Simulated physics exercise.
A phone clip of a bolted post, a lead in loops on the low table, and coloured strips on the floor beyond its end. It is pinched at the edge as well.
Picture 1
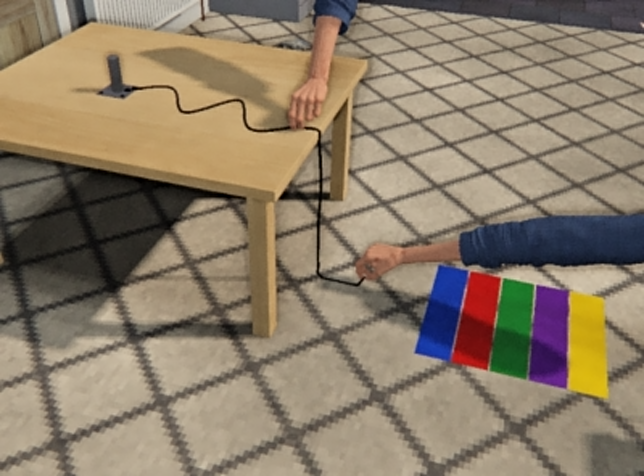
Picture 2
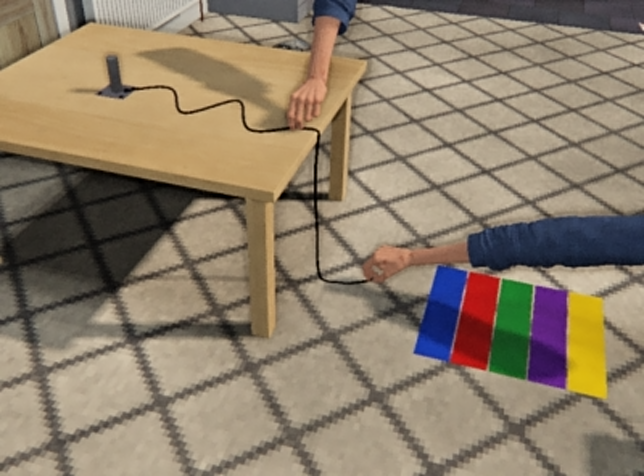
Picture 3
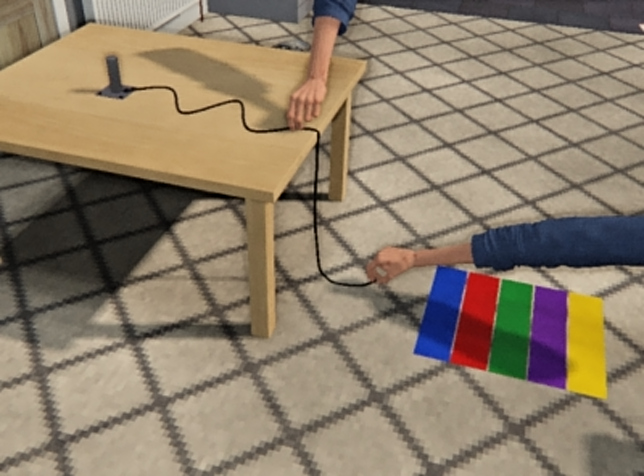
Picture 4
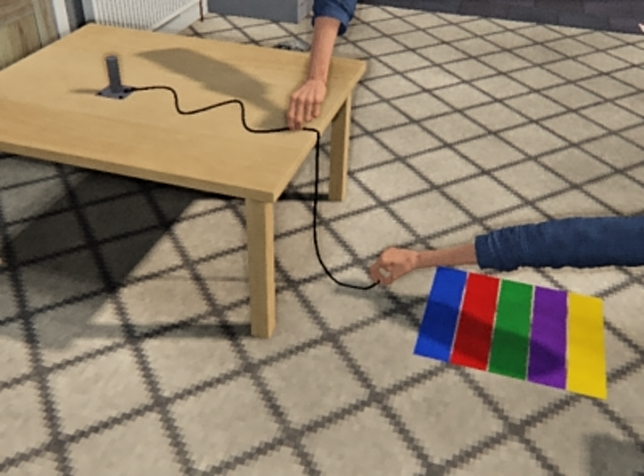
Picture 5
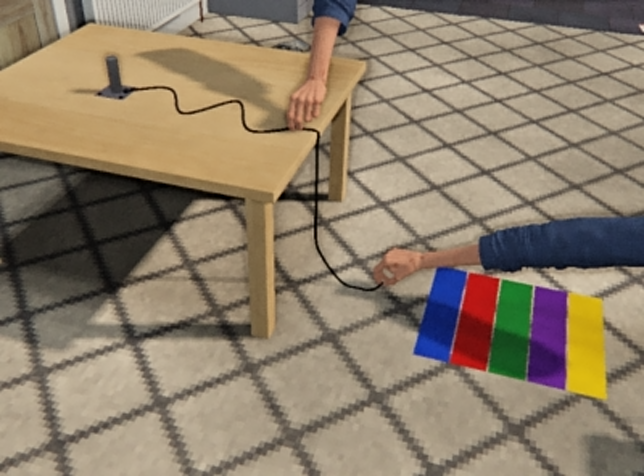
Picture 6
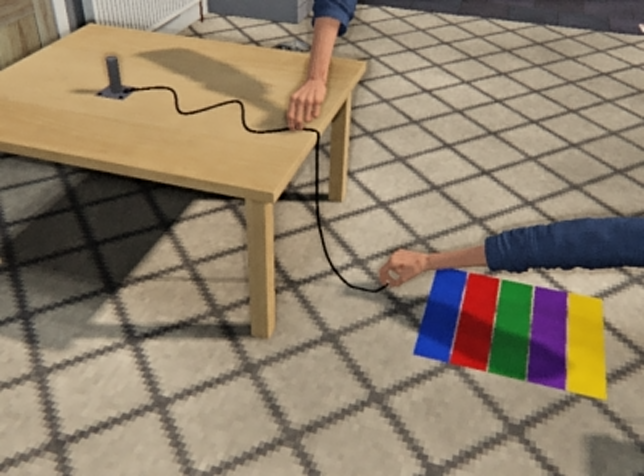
On a pale floor patterned with dark crossing lines, a low wooden table stands at the left, seen from above at an angle. A black lead runs in loops from a small dark upright piece across the tabletop, pinched at the edge by one hand and held below by another, near blue, red, green, purple and yellow strips. The lower hand draws the lead's end slightly right, its hanging part curving, while the upper hand and view stay still.
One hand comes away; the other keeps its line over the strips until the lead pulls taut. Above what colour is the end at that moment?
The end stops over the yellow strip.
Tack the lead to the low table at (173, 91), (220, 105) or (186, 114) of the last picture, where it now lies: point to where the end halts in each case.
In that order: (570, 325), (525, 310) and (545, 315).
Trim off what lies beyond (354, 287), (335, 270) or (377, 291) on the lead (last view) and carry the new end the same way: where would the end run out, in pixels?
The places are (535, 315), (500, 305) and (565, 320).
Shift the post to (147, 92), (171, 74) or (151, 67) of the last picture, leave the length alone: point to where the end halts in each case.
Try by try, around (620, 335), (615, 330) and (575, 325).
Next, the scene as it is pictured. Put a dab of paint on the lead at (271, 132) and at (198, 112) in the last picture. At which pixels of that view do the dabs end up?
The first at (359, 160), the second at (236, 114).
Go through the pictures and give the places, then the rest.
In the first frame, end (365, 277); blue (436, 339); red (473, 348); green (510, 356); purple (549, 365); yellow (588, 374).
In the second frame, end (372, 279); lead through (164, 87) (194, 112) (243, 117) (303, 128) (315, 195) (318, 265).
In the third frame, end (375, 280).
In the fourth frame, end (379, 281); lead through (163, 88) (194, 112) (243, 117) (303, 129) (316, 196) (323, 265).
In the fifth frame, end (383, 282).
In the sixth frame, end (388, 284); lead through (163, 88) (194, 113) (243, 117) (303, 129) (317, 196) (332, 265).
Soon after, end near (528, 313); over green.
Then, end near (564, 321); over purple.
At full stretch, end near (586, 326); over yellow. It gets as far as the yellow strip.
